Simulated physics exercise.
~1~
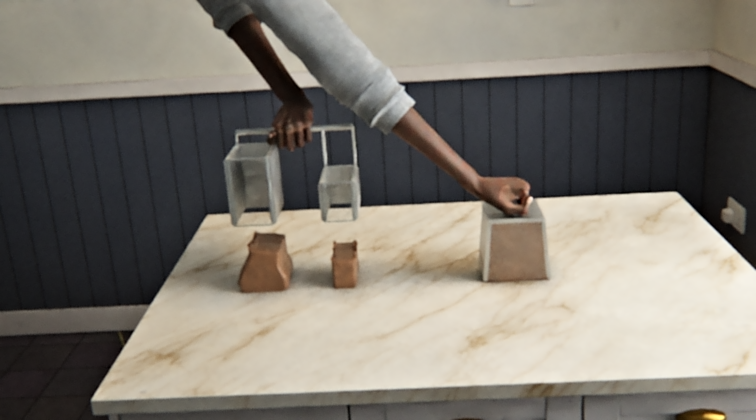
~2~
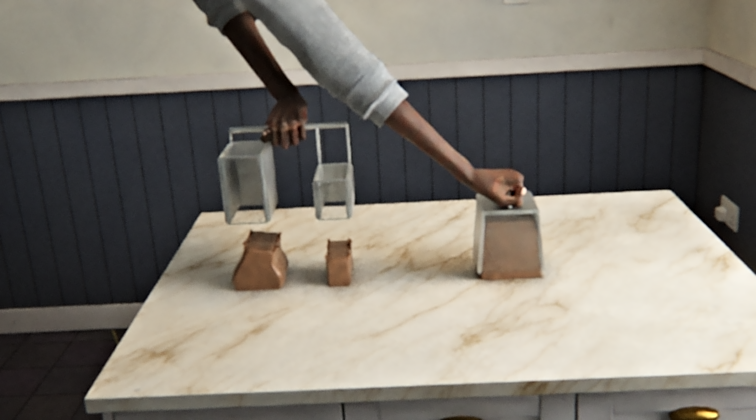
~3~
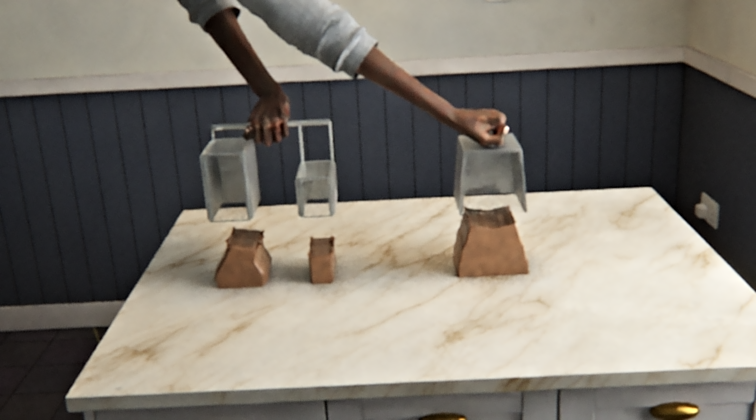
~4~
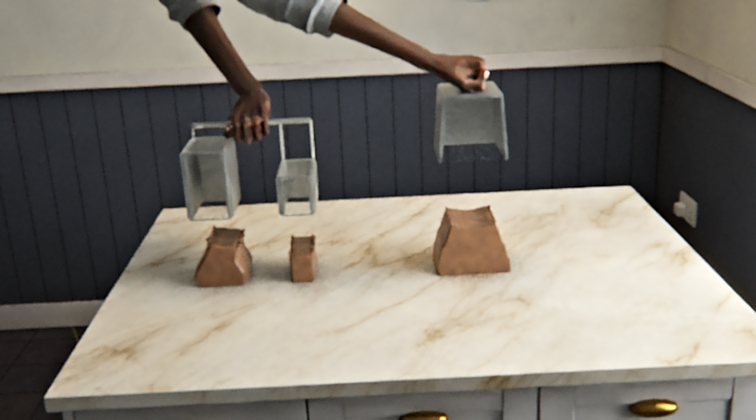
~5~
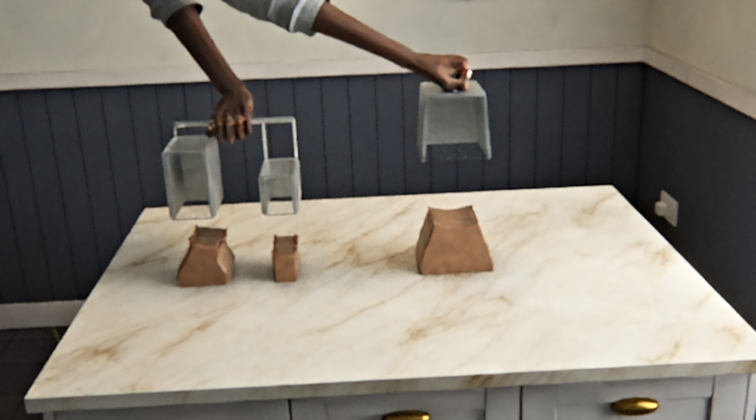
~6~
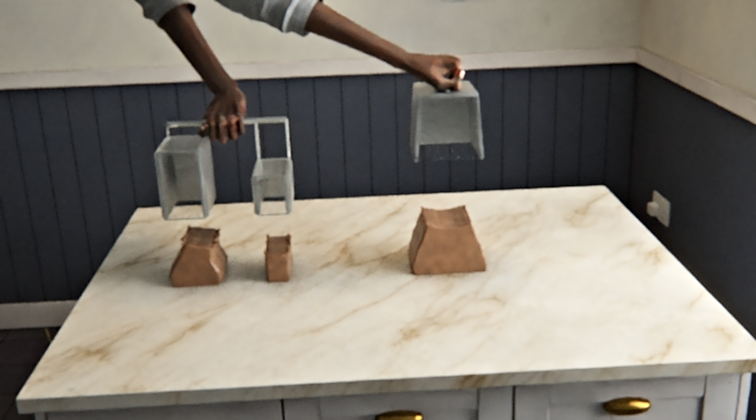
On a marble-topped kitchen island, one hand holds a pair of joined clear containers above two small brown blocks while the other lifts a tapered tin straight up off a larger brown clay block, which stays standing, slightly slumped, as the tin hangs above it.
